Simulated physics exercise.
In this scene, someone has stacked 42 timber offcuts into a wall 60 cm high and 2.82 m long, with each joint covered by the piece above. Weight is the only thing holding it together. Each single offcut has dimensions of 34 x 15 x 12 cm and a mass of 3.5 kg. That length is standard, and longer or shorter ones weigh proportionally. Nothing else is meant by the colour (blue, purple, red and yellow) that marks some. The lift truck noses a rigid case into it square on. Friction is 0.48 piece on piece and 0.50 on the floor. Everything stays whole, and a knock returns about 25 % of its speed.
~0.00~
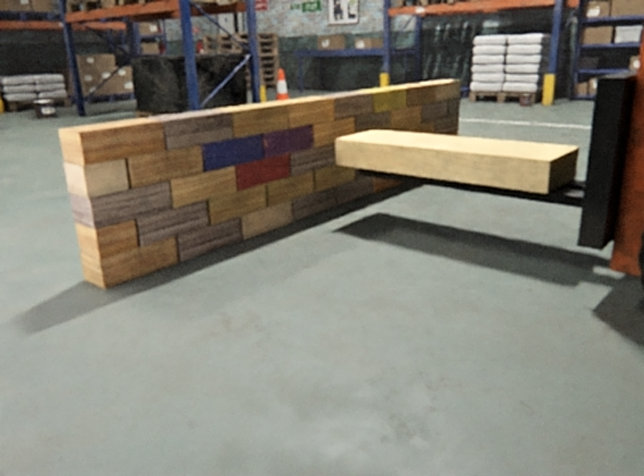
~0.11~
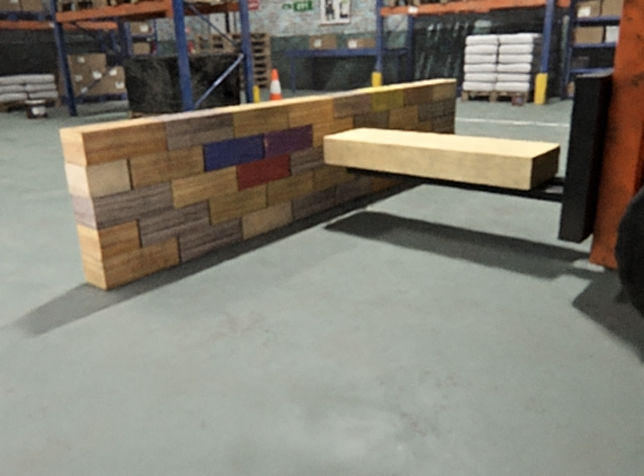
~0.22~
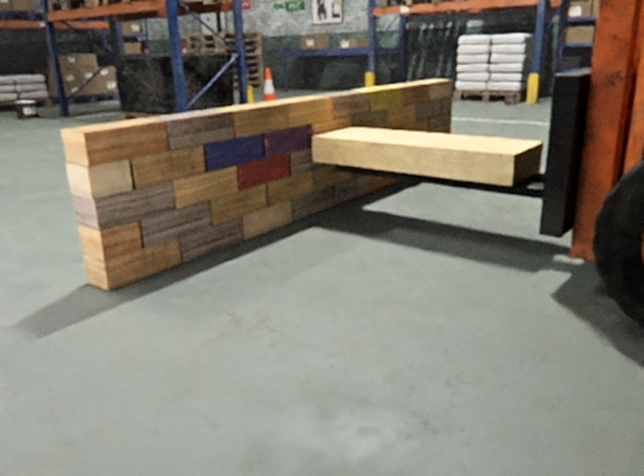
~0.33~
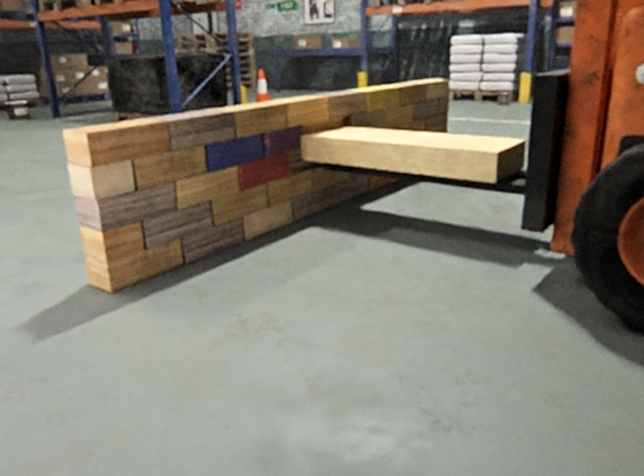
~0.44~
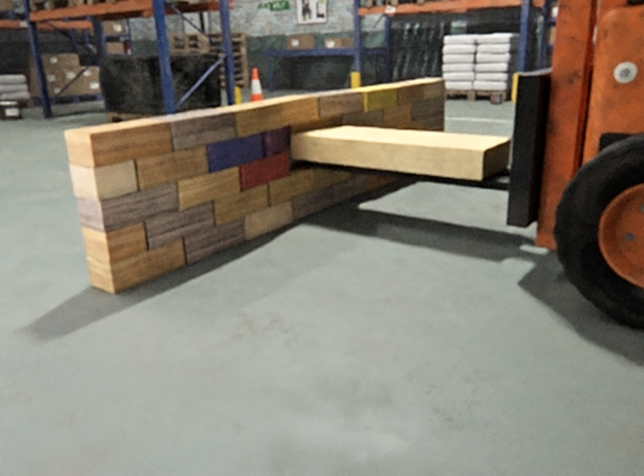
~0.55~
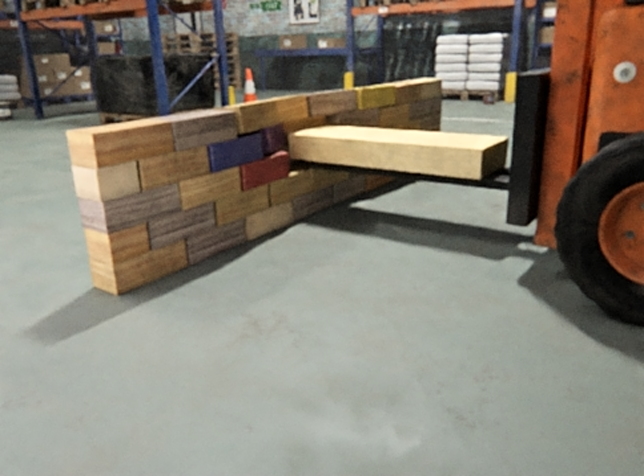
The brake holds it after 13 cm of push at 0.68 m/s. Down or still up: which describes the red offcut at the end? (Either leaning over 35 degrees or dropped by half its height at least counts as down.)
It keeps its perch.
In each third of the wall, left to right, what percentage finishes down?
From the left: 10, then 60, then 10 percent.
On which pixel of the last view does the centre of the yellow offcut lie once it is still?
It settles close to (327, 165) in the last view.
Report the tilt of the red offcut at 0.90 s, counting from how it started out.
Something like 0°, give or take.
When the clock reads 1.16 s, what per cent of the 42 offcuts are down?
20 per cent.
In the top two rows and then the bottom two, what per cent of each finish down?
40 % and 0 %.
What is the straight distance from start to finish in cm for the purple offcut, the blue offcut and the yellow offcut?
Net displacement, roughly: Purple ~ 55 cm, blue ~ 0 cm, yellow ~ 60 cm.
After 0.90 s, 7 of the 42 offcuts down; red offcut unmoved; purple offcut leaning 49°, 48 mm lower.
After 1.16 s, 9 of the 42 offcuts down; red offcut unmoved; purple offcut on its side.
At rest (2.1 s), 9 of the 42 offcuts down; red offcut unmoved; purple offcut upside down; yellow offcut on its side. As the last picture would show them, middles, red offcut near (255, 170), purple offcut near (193, 199).
